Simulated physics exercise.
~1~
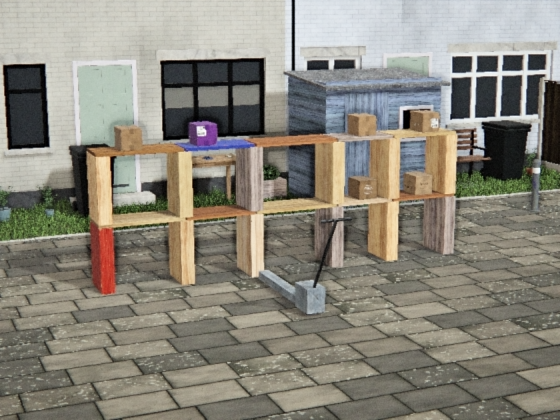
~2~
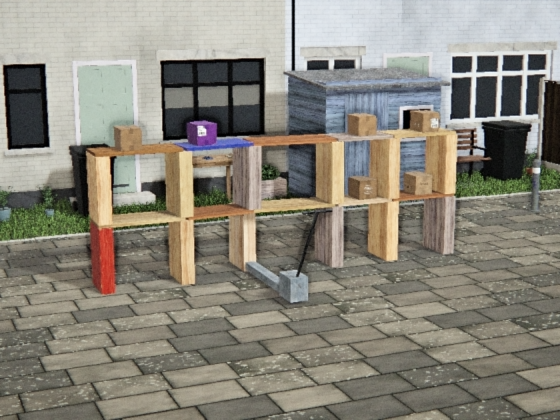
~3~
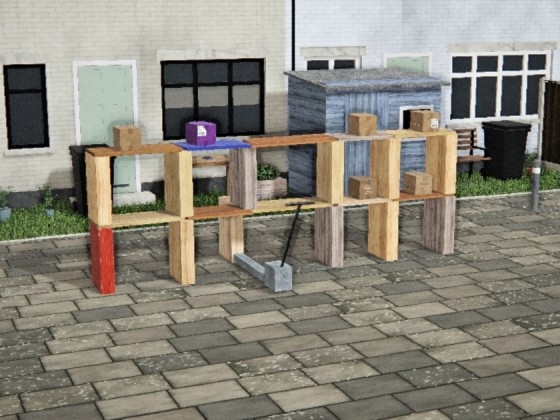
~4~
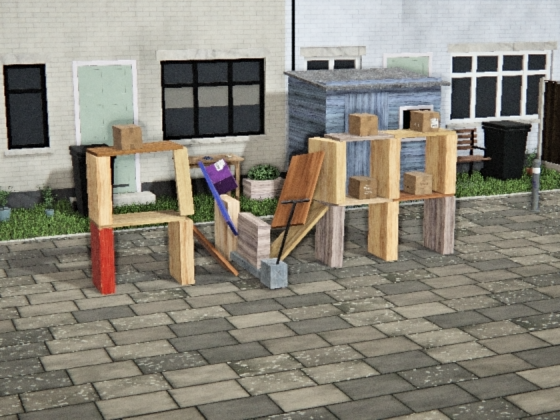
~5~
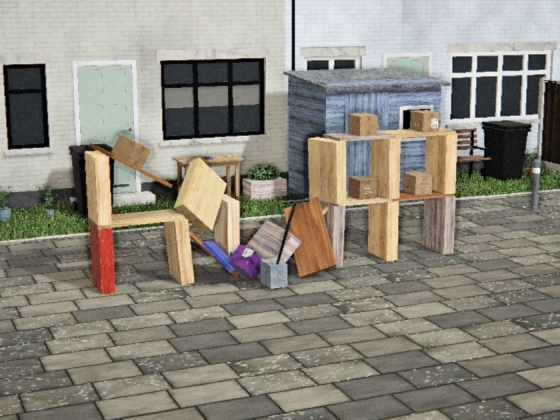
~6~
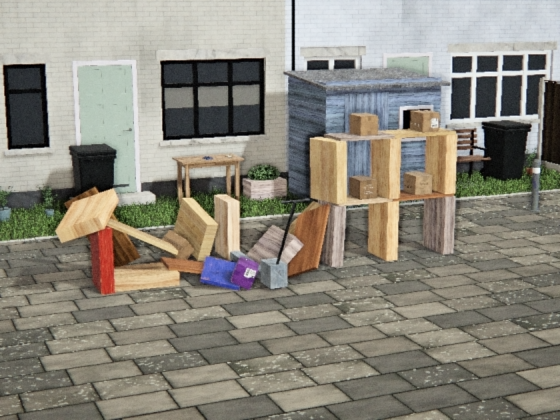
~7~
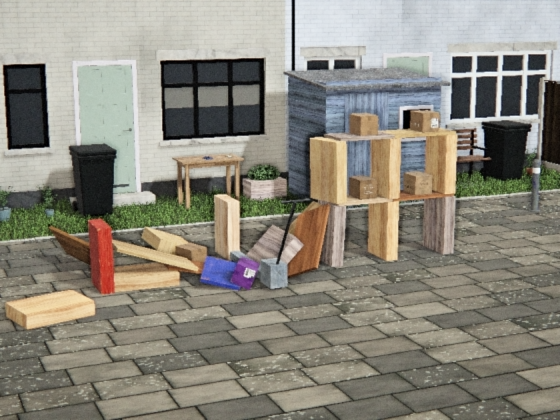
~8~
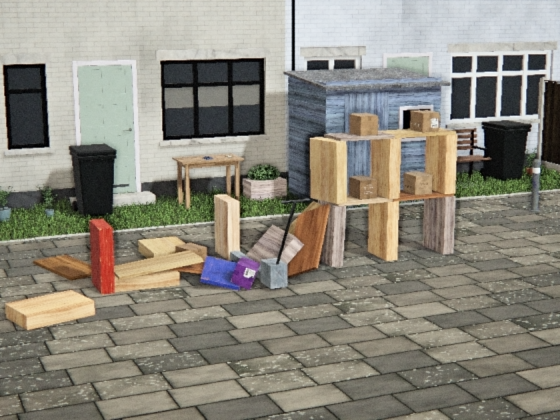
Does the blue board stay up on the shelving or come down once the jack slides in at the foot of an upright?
The blue board comes down. It tips as the middle of the shelving gives way and ends low in the heap by the jack, with the purple carton beside it.
Two-tier timber shelving struck low by a grey jack, its middle then left bays collapsing, the right bays and red upright standing.
